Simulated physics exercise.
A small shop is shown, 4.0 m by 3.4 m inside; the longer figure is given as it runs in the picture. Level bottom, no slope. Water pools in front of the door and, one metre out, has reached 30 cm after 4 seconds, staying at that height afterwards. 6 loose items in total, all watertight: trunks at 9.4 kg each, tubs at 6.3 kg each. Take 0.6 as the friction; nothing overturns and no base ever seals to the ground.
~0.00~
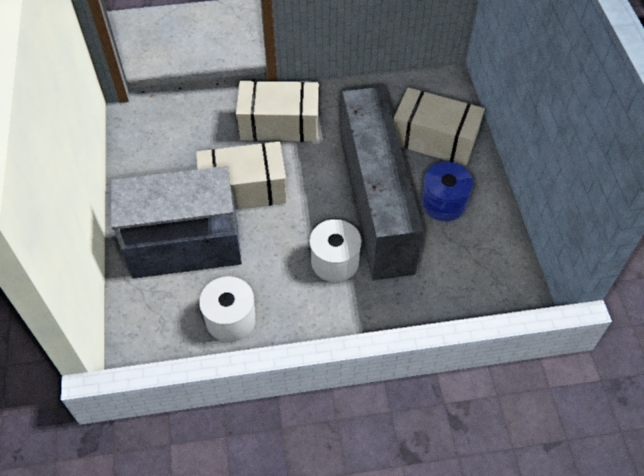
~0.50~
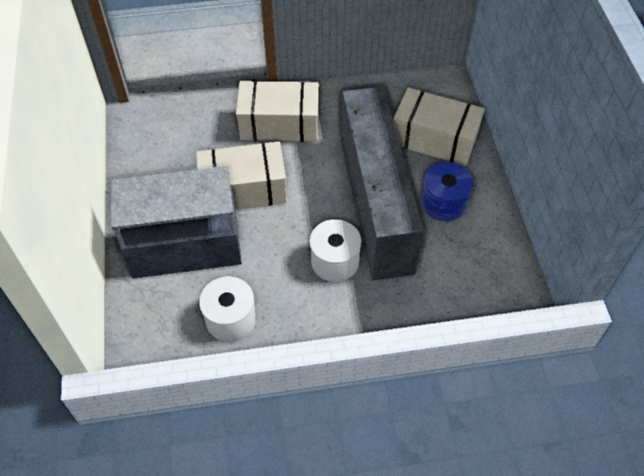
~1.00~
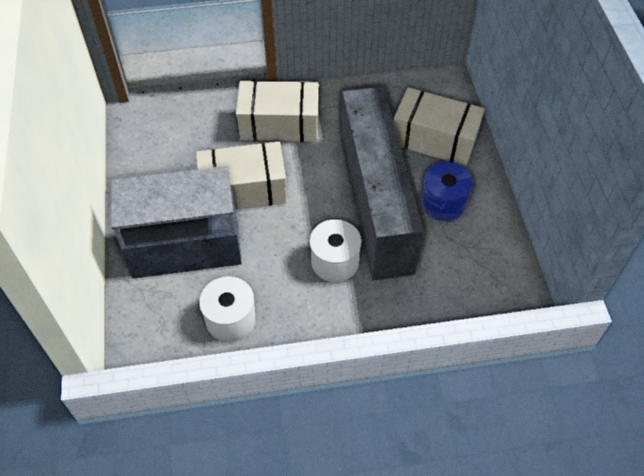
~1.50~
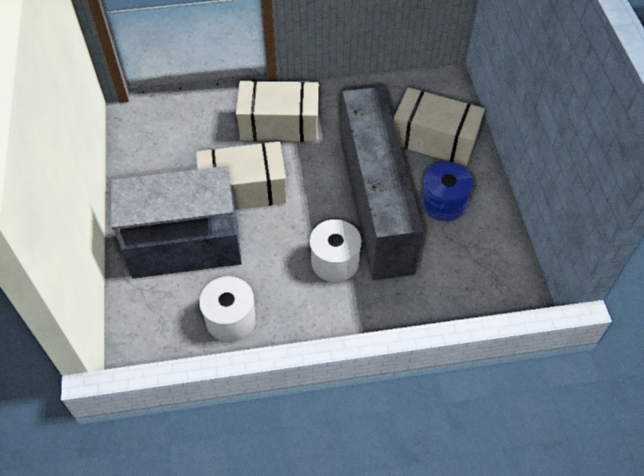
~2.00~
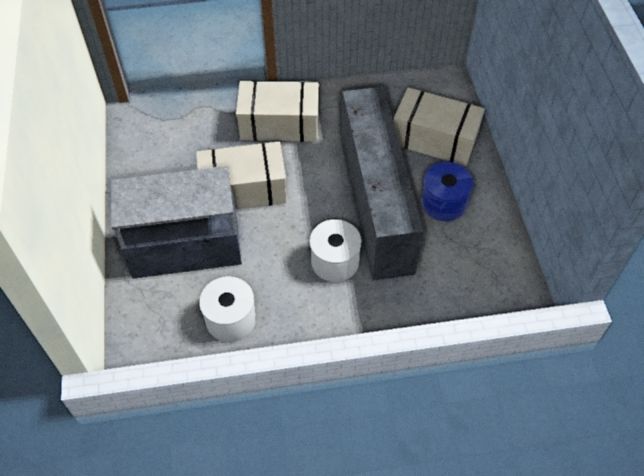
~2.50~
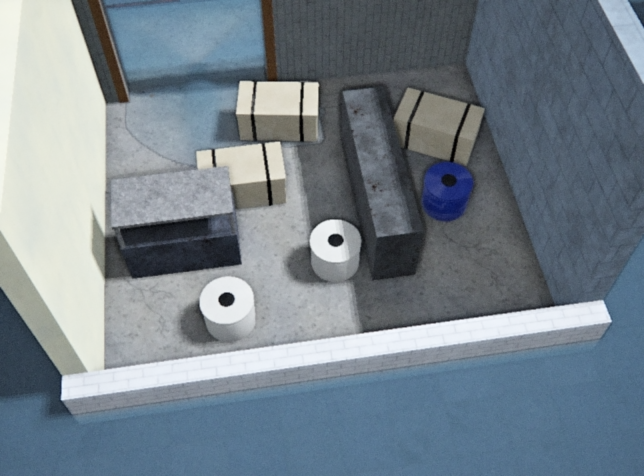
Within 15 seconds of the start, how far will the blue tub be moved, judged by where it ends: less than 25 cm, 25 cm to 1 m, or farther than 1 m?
It will be moved 25 cm to 1 m.
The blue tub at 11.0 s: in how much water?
I'd put it at about 17 cm.
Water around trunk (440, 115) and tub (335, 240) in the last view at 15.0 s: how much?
Roughly 29 and 29 cm.
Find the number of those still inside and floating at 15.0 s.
Total: 6.
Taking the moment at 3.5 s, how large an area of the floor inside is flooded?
About 4.0 m2.
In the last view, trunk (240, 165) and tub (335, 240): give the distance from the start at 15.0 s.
They sit 140 cm and 200 cm away, in the order given.
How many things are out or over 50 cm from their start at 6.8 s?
I count 4 of them.
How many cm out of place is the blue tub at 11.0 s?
Some 50 cm from the start.
After 3.5 s the blue tub is near (449, 181), 0.0 m from its start, aground; 0 afloat.
After 6.8 s the blue tub is near (449, 181), 0.0 m from its start, aground; 3 afloat.
After 11.0 s the blue tub is near (423, 136), 0.5 m from its start, afloat; 6 afloat.
After 15.0 s the blue tub is near (417, 128), 0.6 m from its start, afloat; 6 afloat.
